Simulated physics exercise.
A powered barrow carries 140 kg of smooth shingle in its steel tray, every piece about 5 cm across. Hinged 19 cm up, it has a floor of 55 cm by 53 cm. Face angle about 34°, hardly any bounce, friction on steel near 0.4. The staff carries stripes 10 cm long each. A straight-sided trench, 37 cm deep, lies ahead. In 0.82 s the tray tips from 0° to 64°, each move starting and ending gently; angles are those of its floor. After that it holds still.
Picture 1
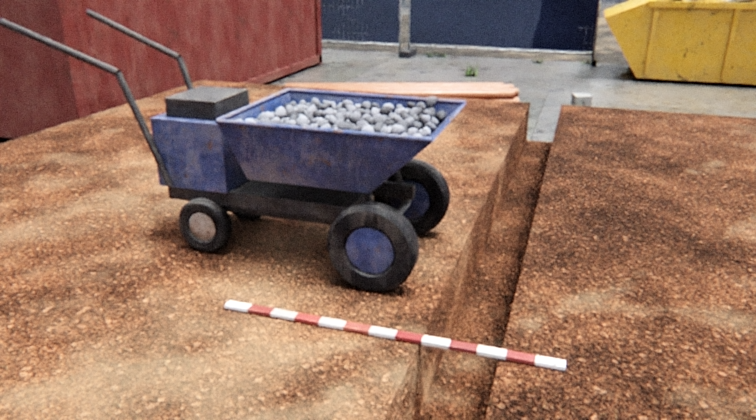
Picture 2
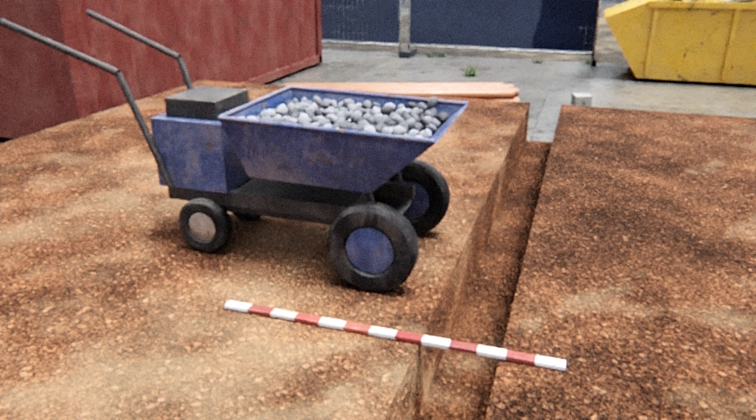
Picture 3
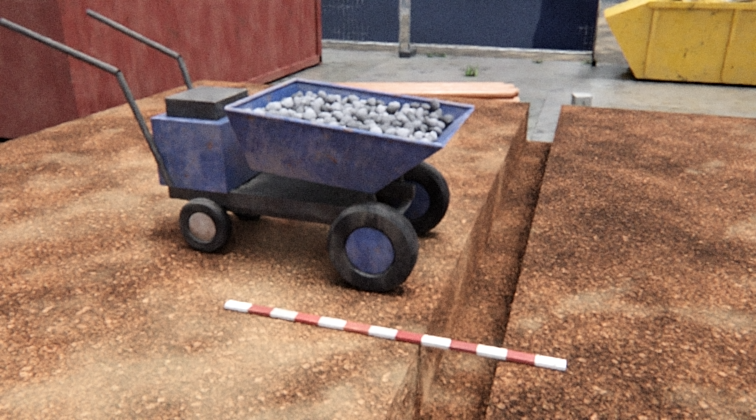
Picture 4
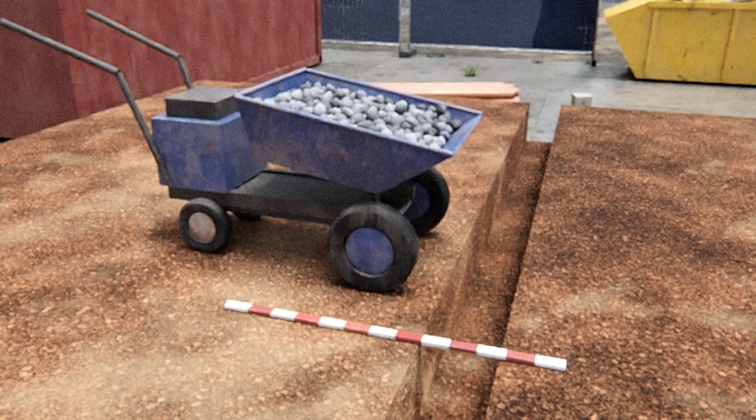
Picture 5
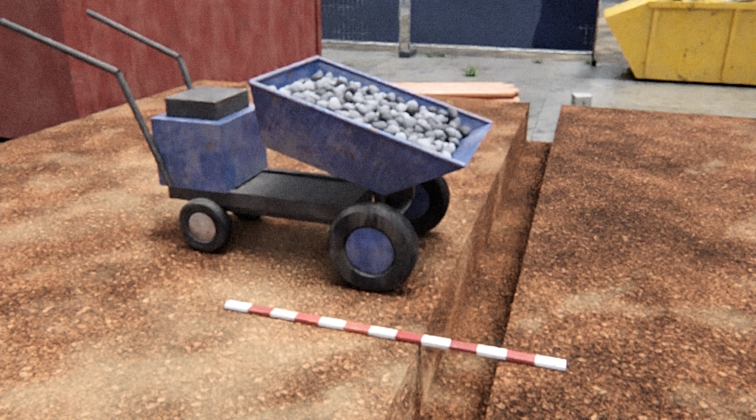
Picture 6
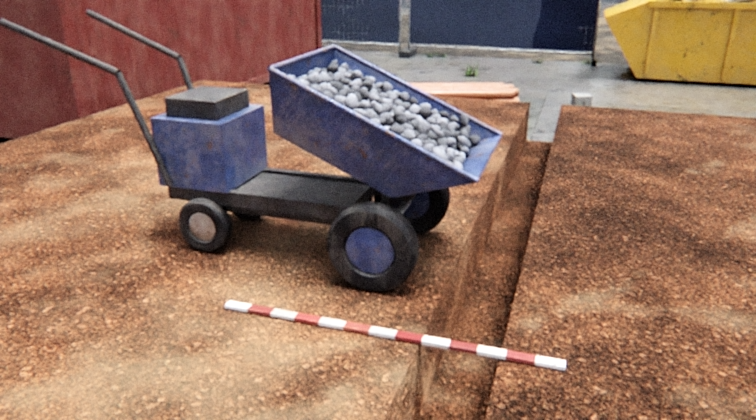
A blue powered barrow full of smooth grey stones stood still beside a narrow trench, behind a red and white striped staff, while its tray gradually tilted down toward the right, its left end rising.
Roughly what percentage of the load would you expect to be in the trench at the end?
I'd expect around 14 per cent.
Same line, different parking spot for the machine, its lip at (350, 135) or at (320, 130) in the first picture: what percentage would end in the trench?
I'd expect some 85 per cent, then some 85.
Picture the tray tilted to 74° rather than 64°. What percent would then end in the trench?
In that case near 15 per cent.
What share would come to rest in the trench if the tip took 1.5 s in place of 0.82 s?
It'd be some 20 per cent.
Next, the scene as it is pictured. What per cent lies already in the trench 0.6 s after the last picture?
Approx. 0 % of the load.
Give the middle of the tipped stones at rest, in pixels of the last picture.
The resting stones are centred at roughly (591, 281).
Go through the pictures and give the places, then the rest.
The first frame shows lip at (432, 140), floor tilted 0°, highest stones at (387, 111).
In the second frame, the tray is at 1°, its lip at (435, 142); the top of the load is at (333, 107).
In the third frame, the tray is at 5°, its lip at (442, 147); the top of the load is at (309, 103).
In the fourth frame, the tray is at 10°, its lip at (452, 155); the top of the load is at (312, 93).
In the fifth frame, the tray is at 16°, its lip at (465, 166); the top of the load is at (320, 83).
The sixth frame shows lip at (477, 181), floor tilted 24°, highest stones at (328, 73).
Then, 0.3 s after the last picture the floor is at 54°, 100 % in the tray; the foremost stones are at (506, 216).
Then, 0.6 s after the last picture the floor is at 64°, 68 % in the tray, 1 % in the trench, 31 % past the trench; the foremost stones are at (599, 284).
Then, 0.9 s after the last picture the floor is at 64°, 18 % in the tray, 1 % in the trench, 81 % past the trench; the foremost stones are past the picture's edge.
Then, 2.9 s after the last picture the floor is at 64°, 0 % in the tray, 14 % in the trench, 86 % past the trench; the foremost stones are past the picture's edge.
